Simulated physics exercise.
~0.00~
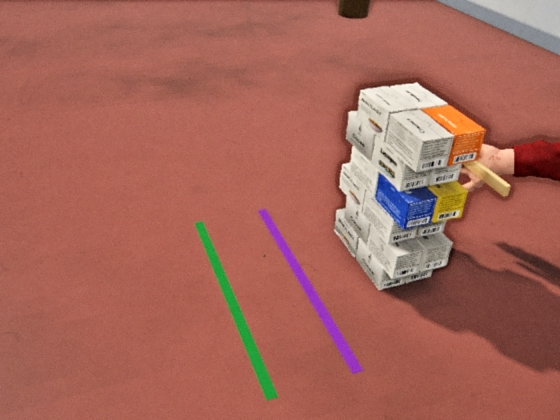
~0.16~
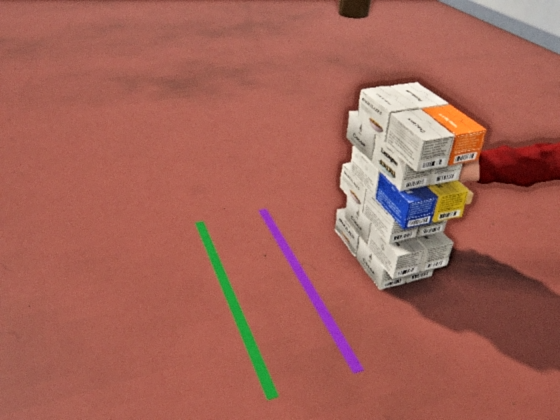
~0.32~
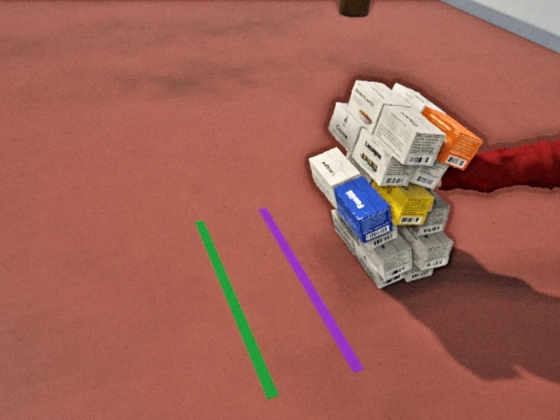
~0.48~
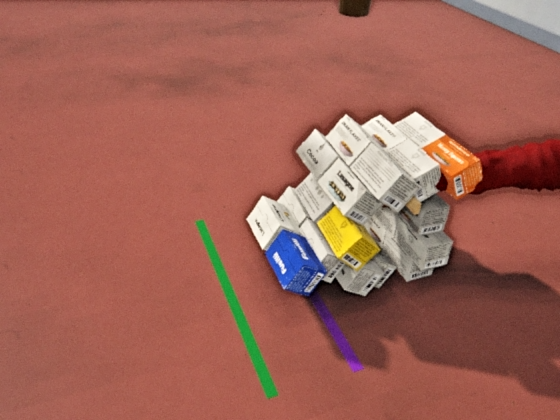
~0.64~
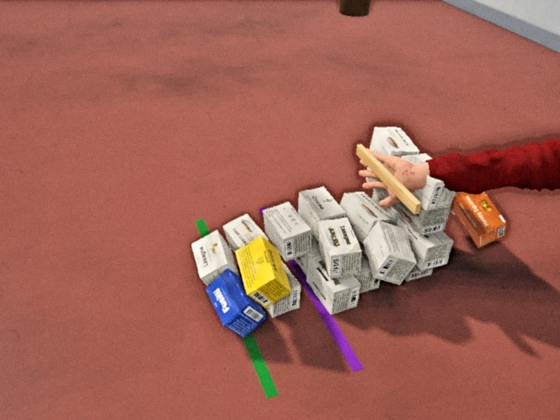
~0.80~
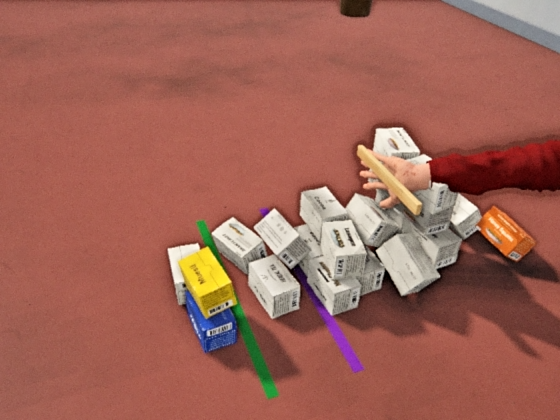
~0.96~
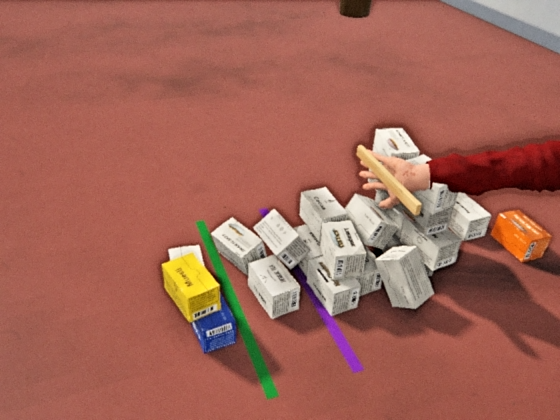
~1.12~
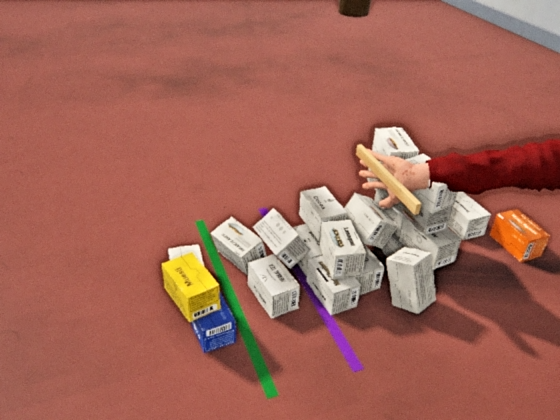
A hand in a red sleeve holds a strip of wood behind a tall stack of mostly white packets at the right of a reddish floor, seen from above by a slightly swaying camera. One orange, one blue and one yellow packet stand out, and a purple and a green line lie to the left. The hand pushes the strip leftward into the stack, which bulges, leans and topples across the purple line. The orange packet drops off to the right. Yellow and blue tumble past the green line, and the packets settle in a scattered heap beneath the halted hand.
